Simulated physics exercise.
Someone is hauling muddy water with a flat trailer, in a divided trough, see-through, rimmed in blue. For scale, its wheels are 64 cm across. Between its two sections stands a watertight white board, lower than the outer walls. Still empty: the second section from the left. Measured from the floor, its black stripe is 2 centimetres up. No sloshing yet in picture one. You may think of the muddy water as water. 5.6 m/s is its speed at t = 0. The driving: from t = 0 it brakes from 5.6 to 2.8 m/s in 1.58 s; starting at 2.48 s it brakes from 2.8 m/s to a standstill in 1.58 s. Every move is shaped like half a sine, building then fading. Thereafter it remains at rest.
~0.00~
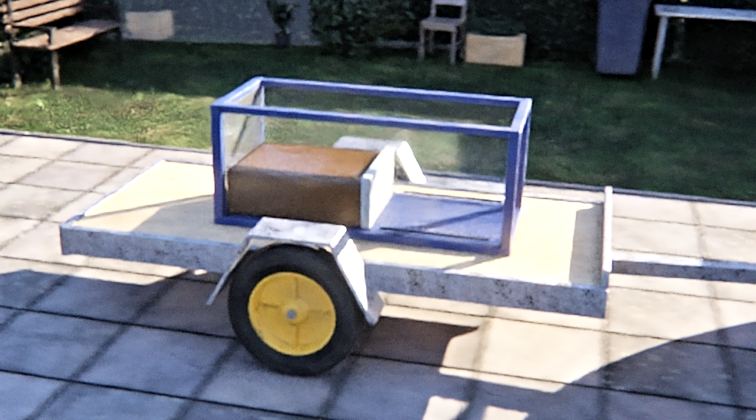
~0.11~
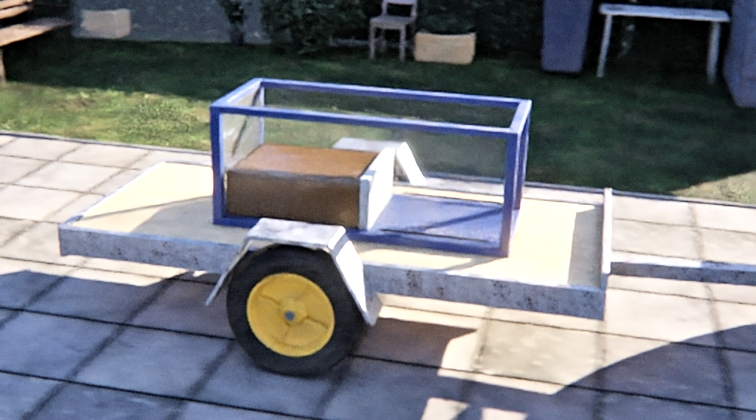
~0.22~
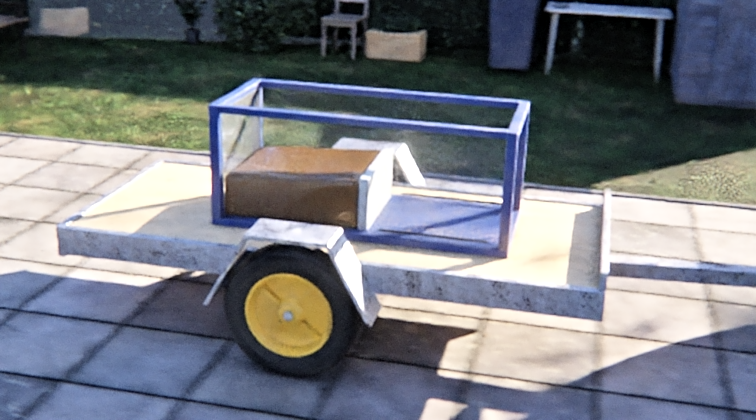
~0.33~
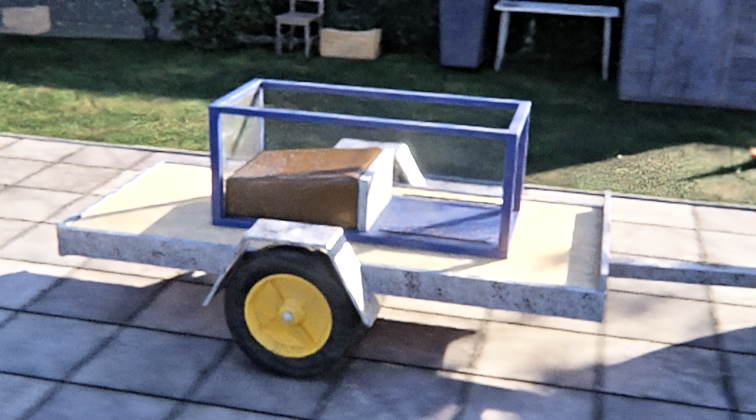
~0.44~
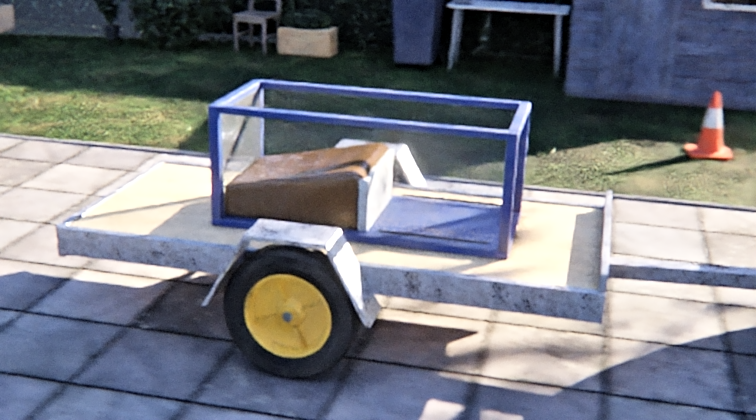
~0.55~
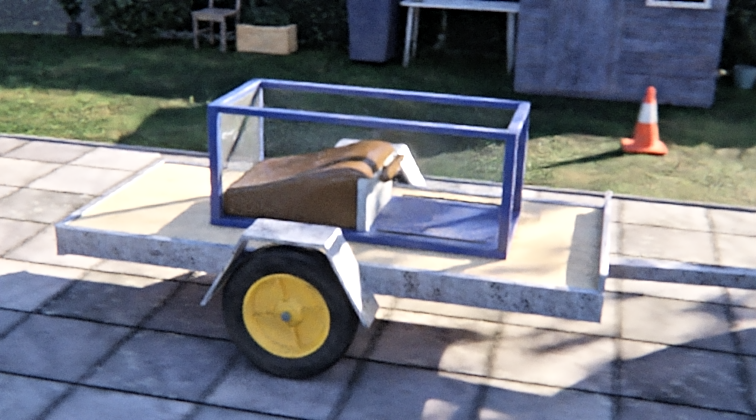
A flat trailer with yellow-hubbed wheels and a blue-rimmed, see-through trough stands out on sunlit paving, seen from the side and slightly above. Brown muddy water fills the trough's left section beside a white divider, the right one empty, with grass, a chair and a bench behind. The background slides left as the camera keeps pace with the rolling trailer, and the water tilts, humping up against the divider and starting over it.
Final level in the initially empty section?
Above the mark.
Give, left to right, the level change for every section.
From the left, in centimetres: Down 5, up 6.
Then, 1.55 s in, left to right it is 21, 4 cm deep.
Then, 2.95 s in, left to right it is 21, 4 cm deep.
Then, 4.55 s in, left to right it is 19, 6 cm deep.
Then, 7.05 s in, left to right it is 19, 6 cm deep.
